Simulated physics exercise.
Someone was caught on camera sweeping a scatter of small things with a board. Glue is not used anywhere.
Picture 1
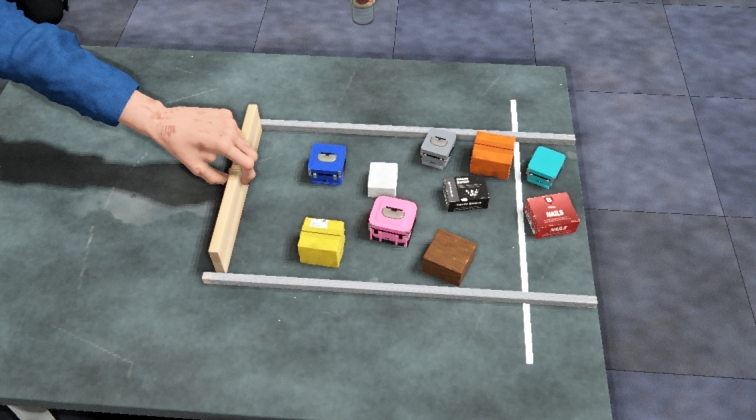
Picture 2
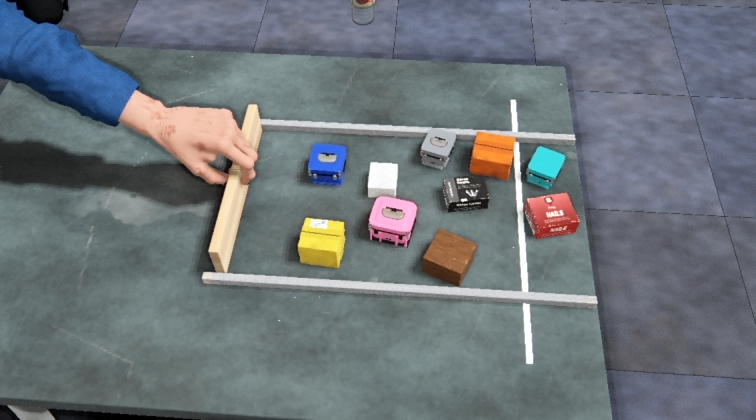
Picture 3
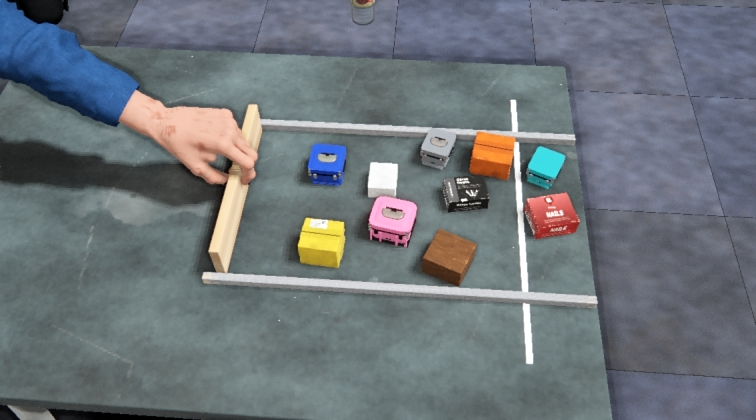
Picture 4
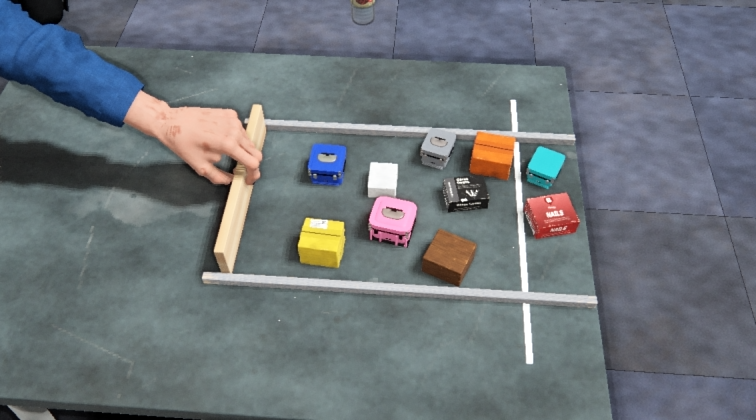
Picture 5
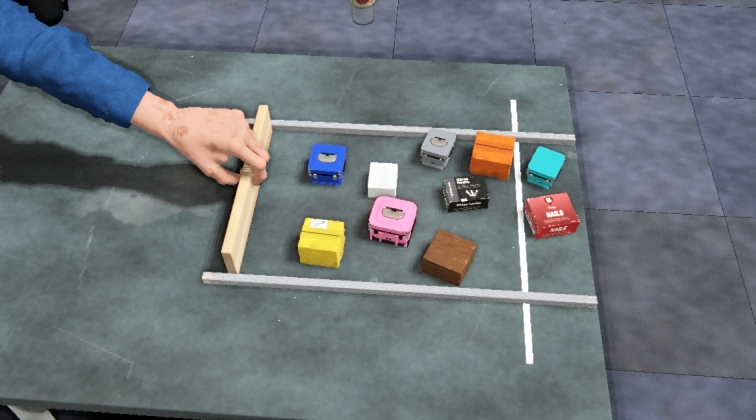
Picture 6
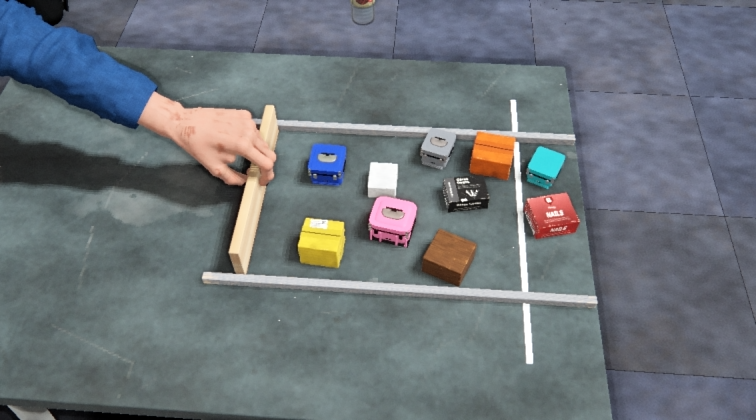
On a dark table, a hand slides a wooden board slightly right toward scattered small boxes.
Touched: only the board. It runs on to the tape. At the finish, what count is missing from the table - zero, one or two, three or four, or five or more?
Missing: Three or four.
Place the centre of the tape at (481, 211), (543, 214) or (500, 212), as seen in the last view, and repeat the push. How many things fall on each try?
The three tries give 1, 6 and 2.
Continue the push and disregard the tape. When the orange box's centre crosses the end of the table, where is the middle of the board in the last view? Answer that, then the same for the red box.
The middle sits near (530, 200) for the first and near (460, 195) for the other.
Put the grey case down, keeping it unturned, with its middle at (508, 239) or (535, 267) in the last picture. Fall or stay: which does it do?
Place by place, it holds its place, then goes down.
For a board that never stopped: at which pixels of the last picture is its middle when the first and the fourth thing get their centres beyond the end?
In pixels, around (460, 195) followed by around (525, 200).
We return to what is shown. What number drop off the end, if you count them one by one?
Exactly 3.
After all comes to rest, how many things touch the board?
My count gives 4.
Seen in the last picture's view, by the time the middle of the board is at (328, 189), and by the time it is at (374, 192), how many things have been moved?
2 and 4.
A little later, none off yet; red box at rest near (551, 216); turquoise case at rest near (545, 168); orange box at rest near (492, 156).
When it is over, the number that fall off is three or four; down, black box, turquoise case and red box.
